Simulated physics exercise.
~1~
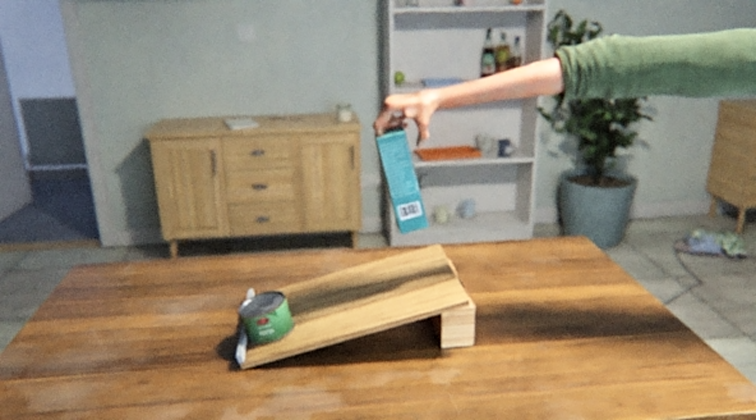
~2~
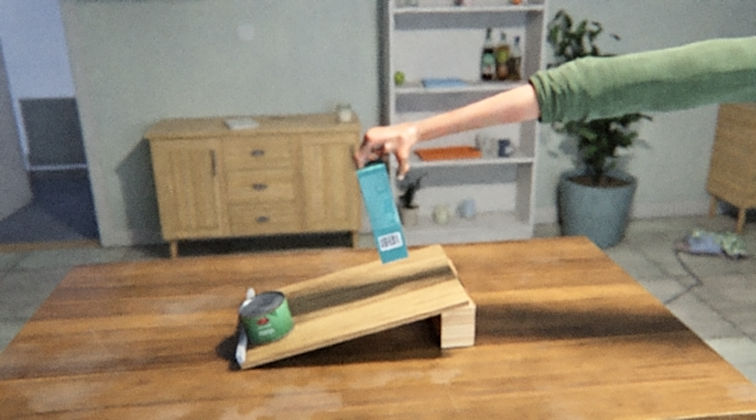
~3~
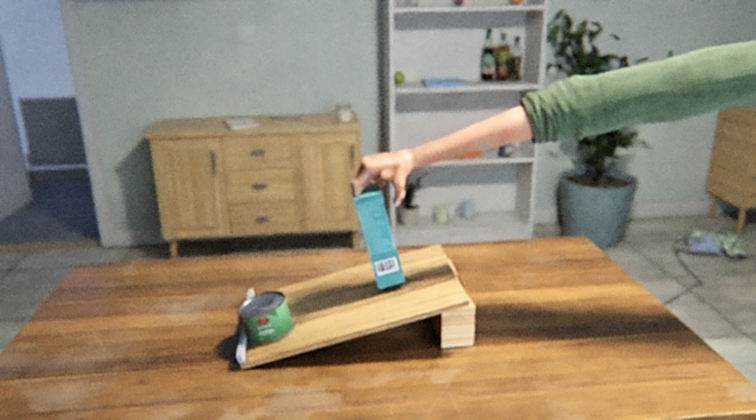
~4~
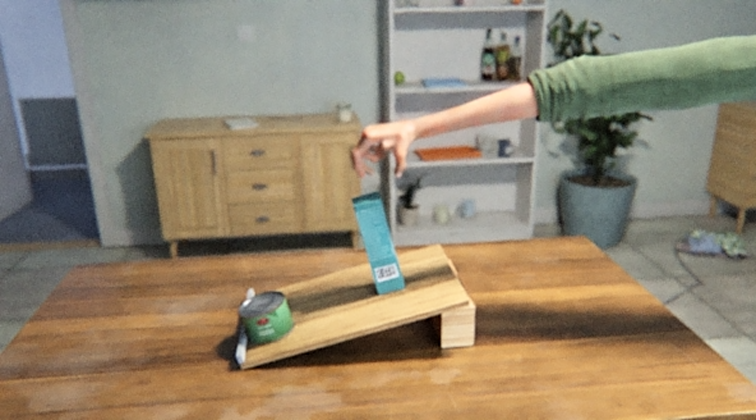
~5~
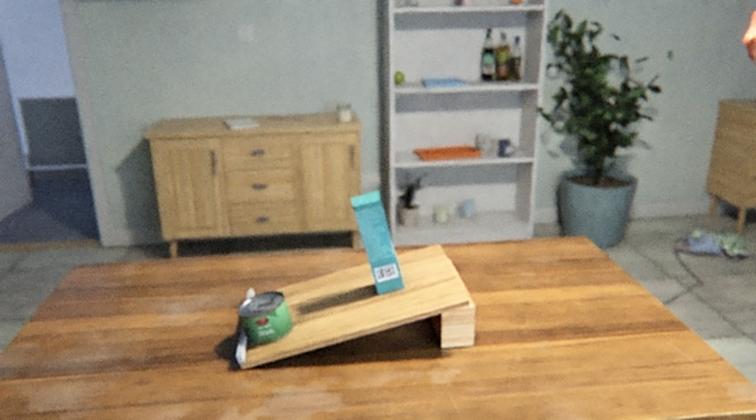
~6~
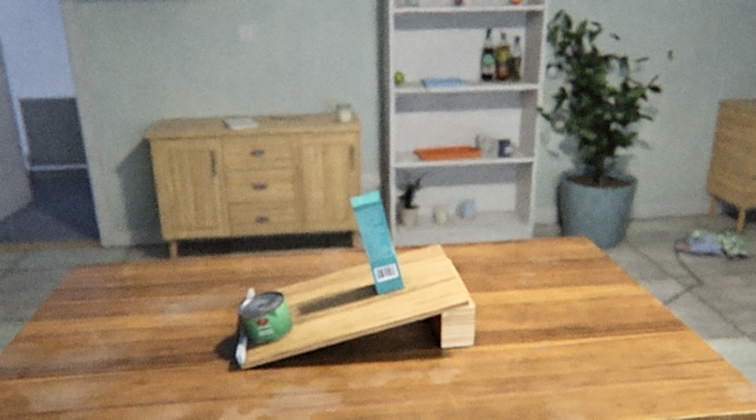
To begin with, a hand at the end of a green-sleeved arm holds a tall turquoise carton above a sloping wooden board on a table, where a green tub sits at the board's lower left end. The hand moves the carton left and down towards the slope. It then lowers the carton until its base meets the upper part of the board, with the carton leaning to the left. The fingers let go, and the arm withdraws to the right. Left alone, the carton stays standing on the slope without sliding or toppling, while the board and tub remain still.
